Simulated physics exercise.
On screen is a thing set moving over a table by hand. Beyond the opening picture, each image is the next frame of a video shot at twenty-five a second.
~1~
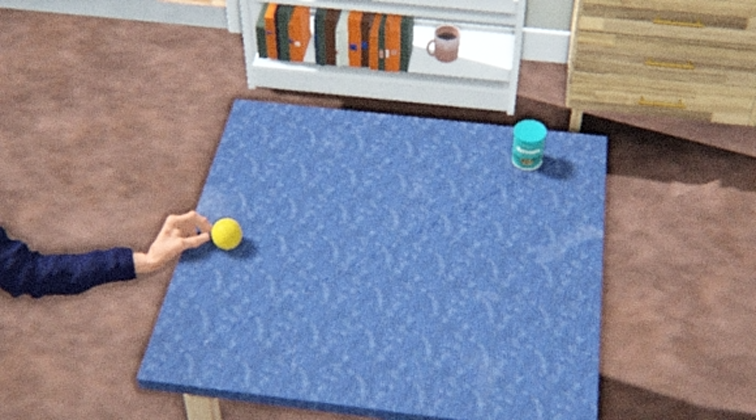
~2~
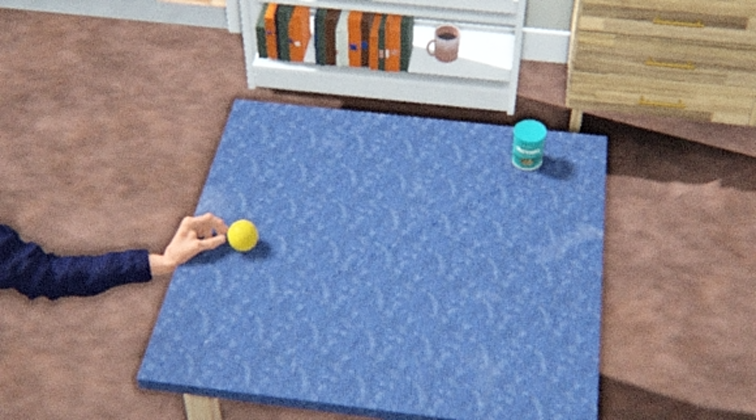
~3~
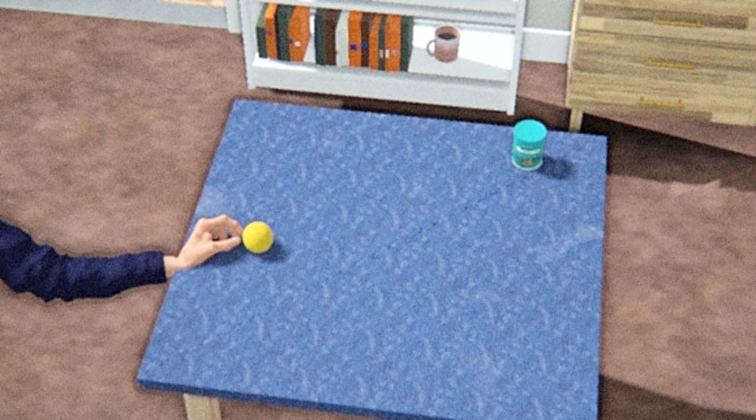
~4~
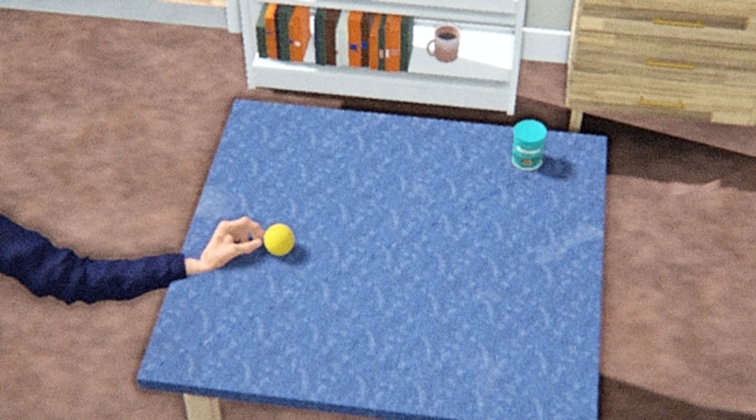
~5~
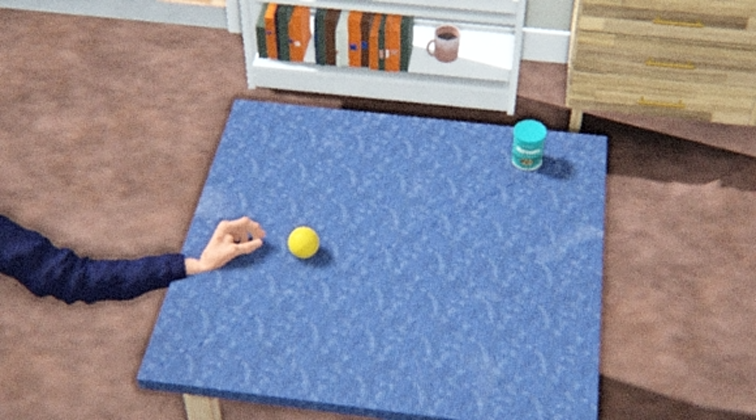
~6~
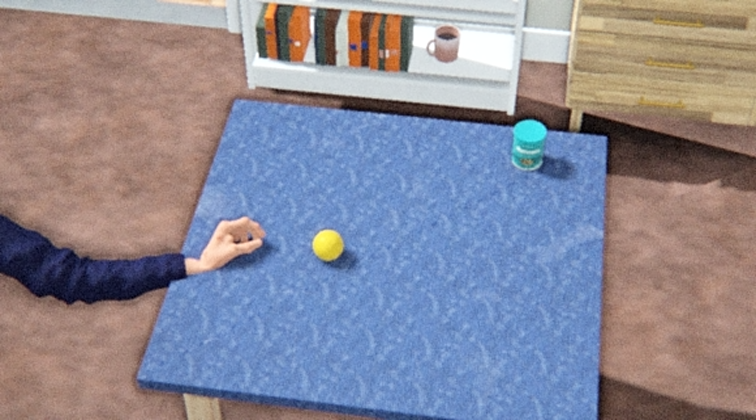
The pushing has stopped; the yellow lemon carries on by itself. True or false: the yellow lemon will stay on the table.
False.
Then, 0.40 s after the last picture, yellow lemon rolled well along near (560, 272).
Then, 0.90 s after the last picture, yellow lemon now off the table.
By the end, off the table, yellow lemon.
